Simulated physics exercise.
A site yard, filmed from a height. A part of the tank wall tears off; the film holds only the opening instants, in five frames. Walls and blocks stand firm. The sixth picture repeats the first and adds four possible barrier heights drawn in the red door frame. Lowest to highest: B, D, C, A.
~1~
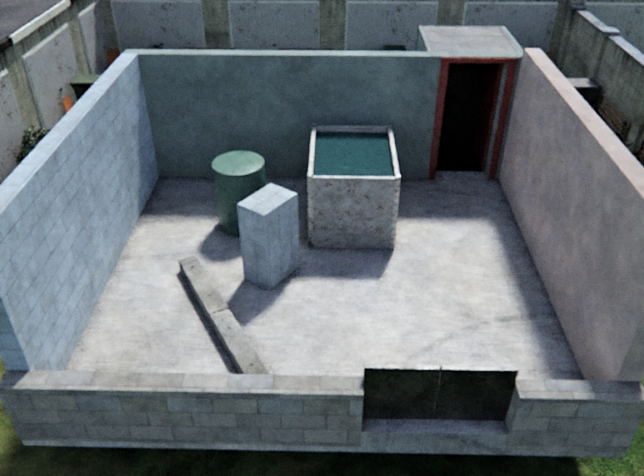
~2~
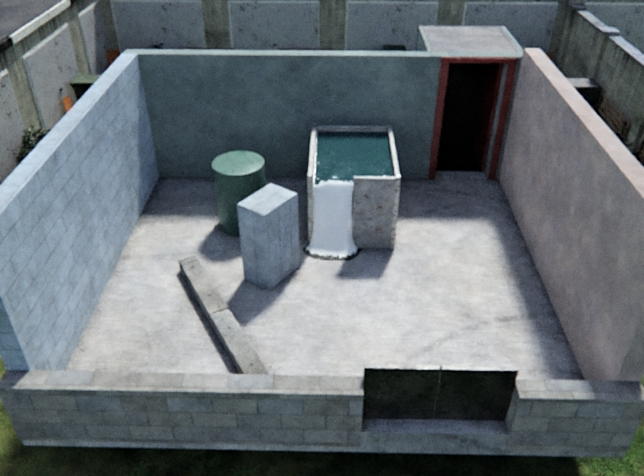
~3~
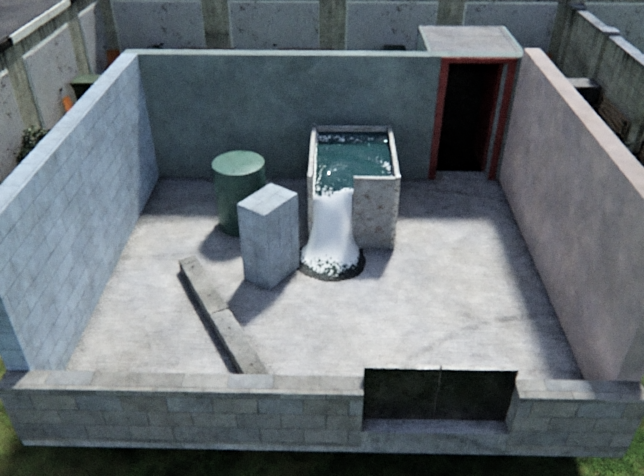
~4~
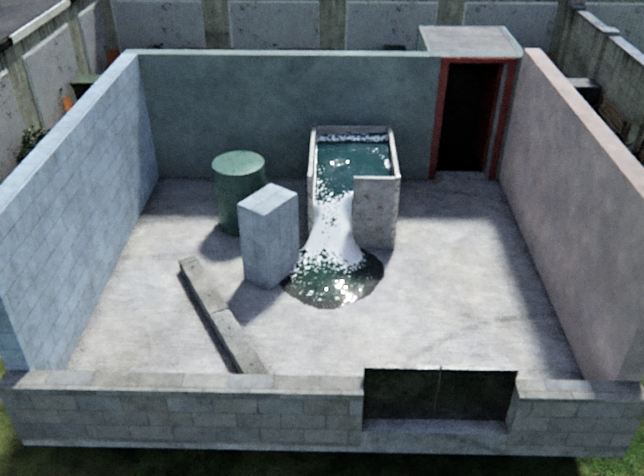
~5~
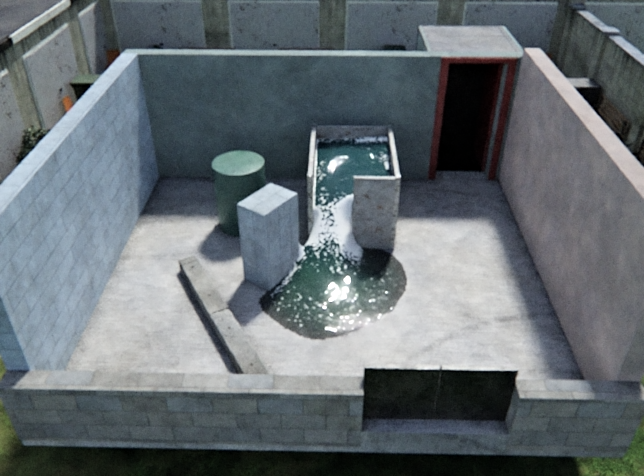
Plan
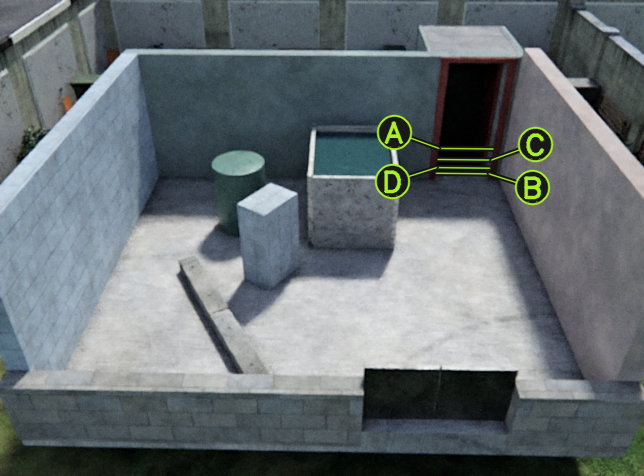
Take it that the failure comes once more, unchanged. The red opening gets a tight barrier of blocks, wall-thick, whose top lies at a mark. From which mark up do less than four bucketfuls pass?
Use line B.
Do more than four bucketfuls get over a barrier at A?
No, that is safe.
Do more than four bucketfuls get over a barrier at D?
No.
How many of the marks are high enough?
All of them.
On the marked copy, A at (466, 148); B at (462, 173); C at (464, 159); D at (463, 167); from the bottom up B, D, C, A.
If A is chosen, nothing gets over.
If B is chosen, a splash gets over, under a bucket.
If C is chosen, nothing gets over.
If D is chosen, nothing gets over.
